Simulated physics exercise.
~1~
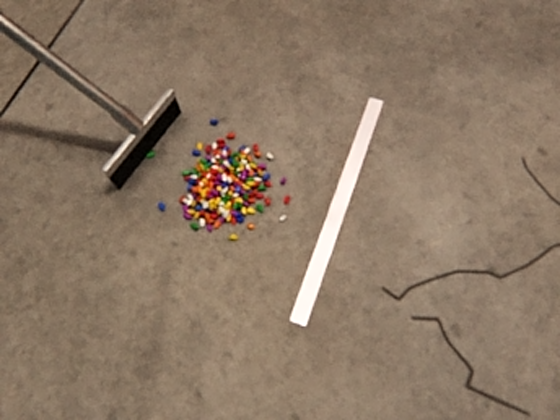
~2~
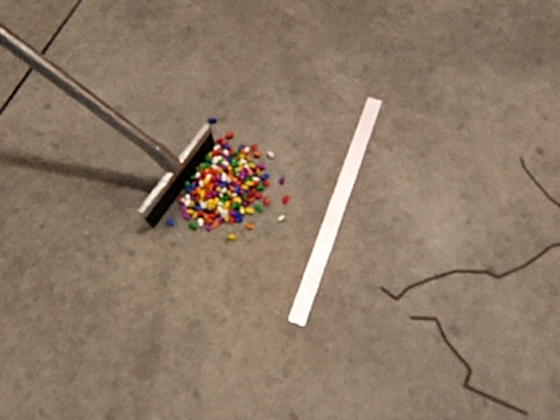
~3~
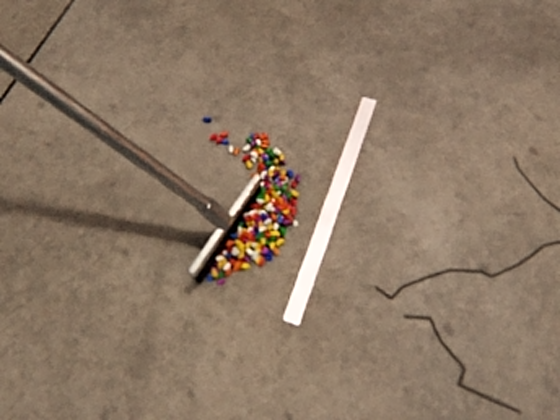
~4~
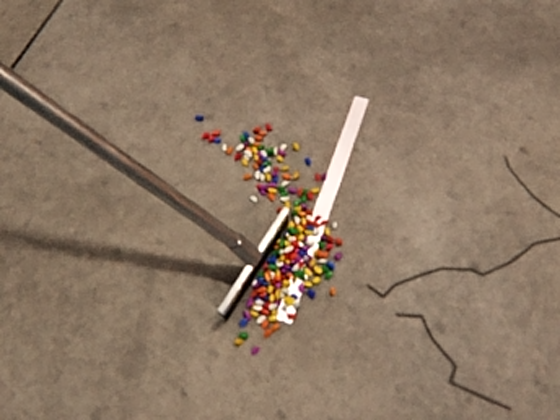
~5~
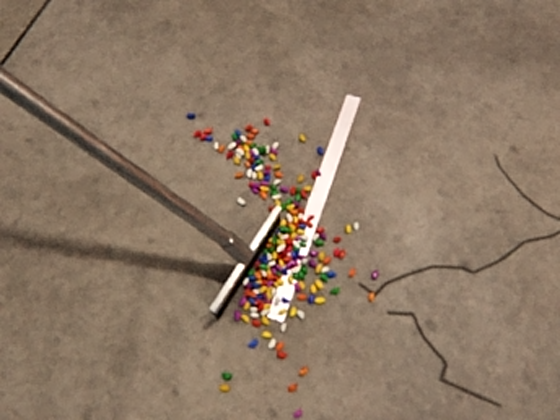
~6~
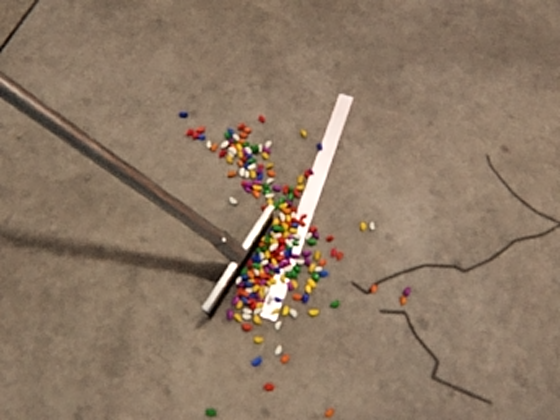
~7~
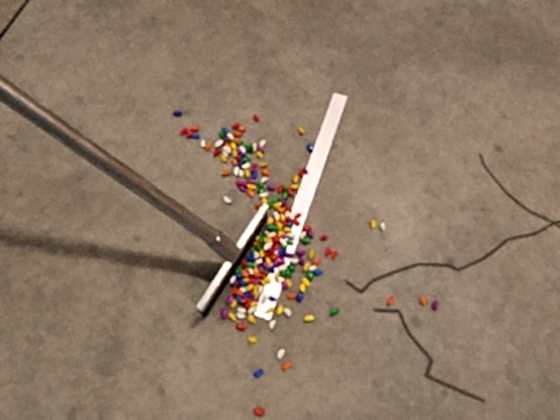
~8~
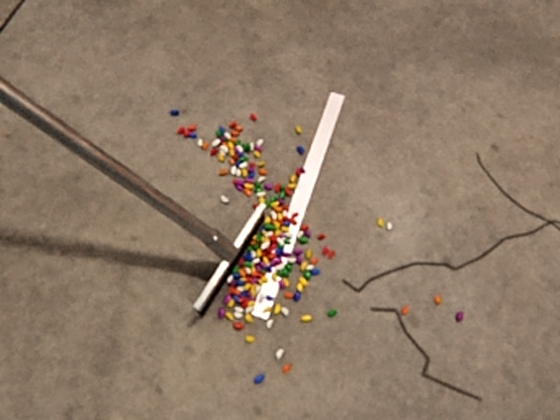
On a grey concrete floor, a squeegee pushed a pile of colourful jelly beans down and right toward a flat white strip, then stopped just short of it, leaving many heaped against and over the strip's lower end while others trailed behind or scattered beyond.
